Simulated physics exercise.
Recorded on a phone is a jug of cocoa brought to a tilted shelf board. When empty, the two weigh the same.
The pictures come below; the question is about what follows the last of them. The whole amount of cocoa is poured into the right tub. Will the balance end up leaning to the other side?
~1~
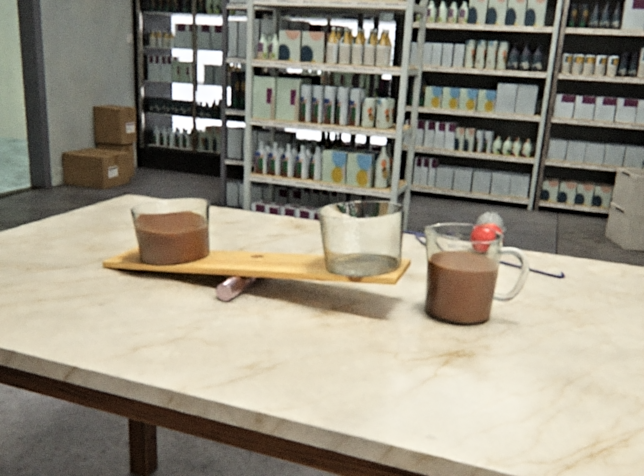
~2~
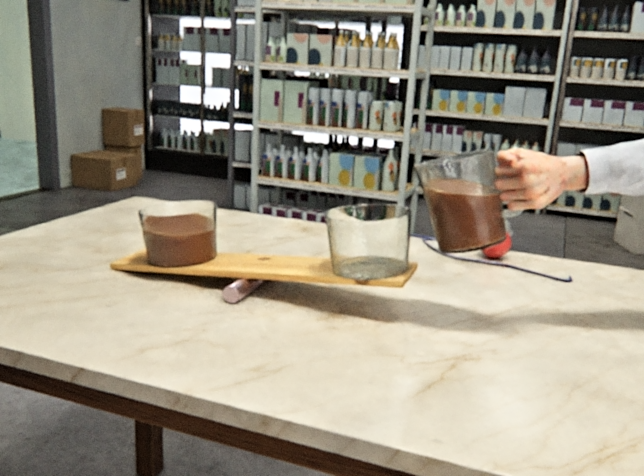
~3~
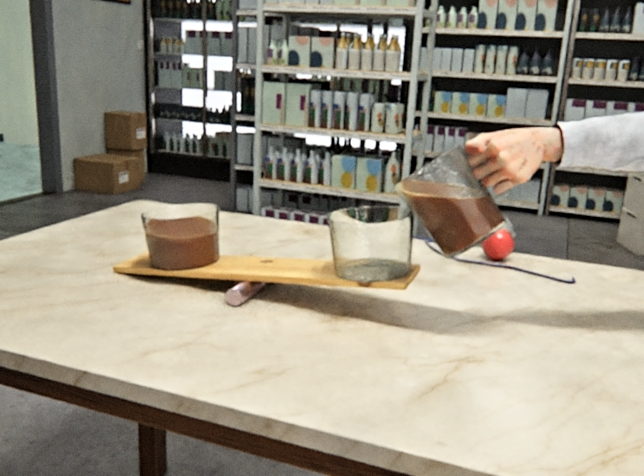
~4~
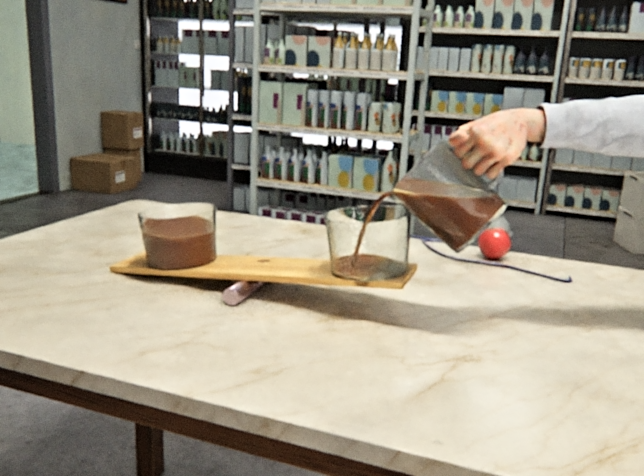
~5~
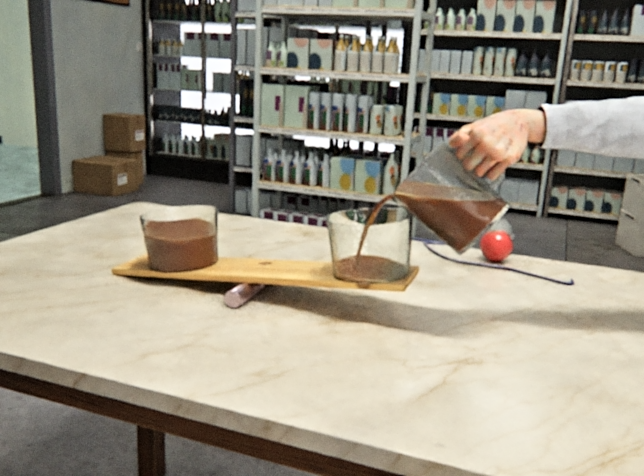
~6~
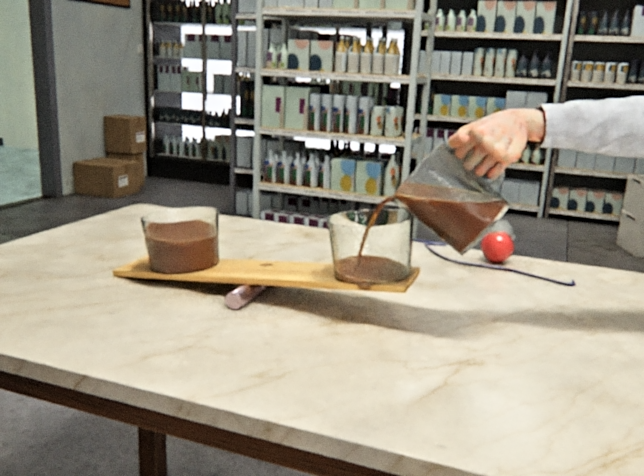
Yes.
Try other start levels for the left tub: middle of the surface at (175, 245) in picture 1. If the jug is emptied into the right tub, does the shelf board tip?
Once the pour is done, it reverses its tilt.
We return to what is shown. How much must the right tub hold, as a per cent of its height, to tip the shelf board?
I'd guess close to 45 in a hundred.
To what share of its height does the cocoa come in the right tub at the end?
It comes up to some 60 per cent.
A moment on, the right tub is about a third full; the shelf board leans as before.
Further on, the right tub is about half full; the shelf board has swung over, and that end is down.
When it is over, the right tub is about two thirds full; the shelf board has swung over, and that end is down.
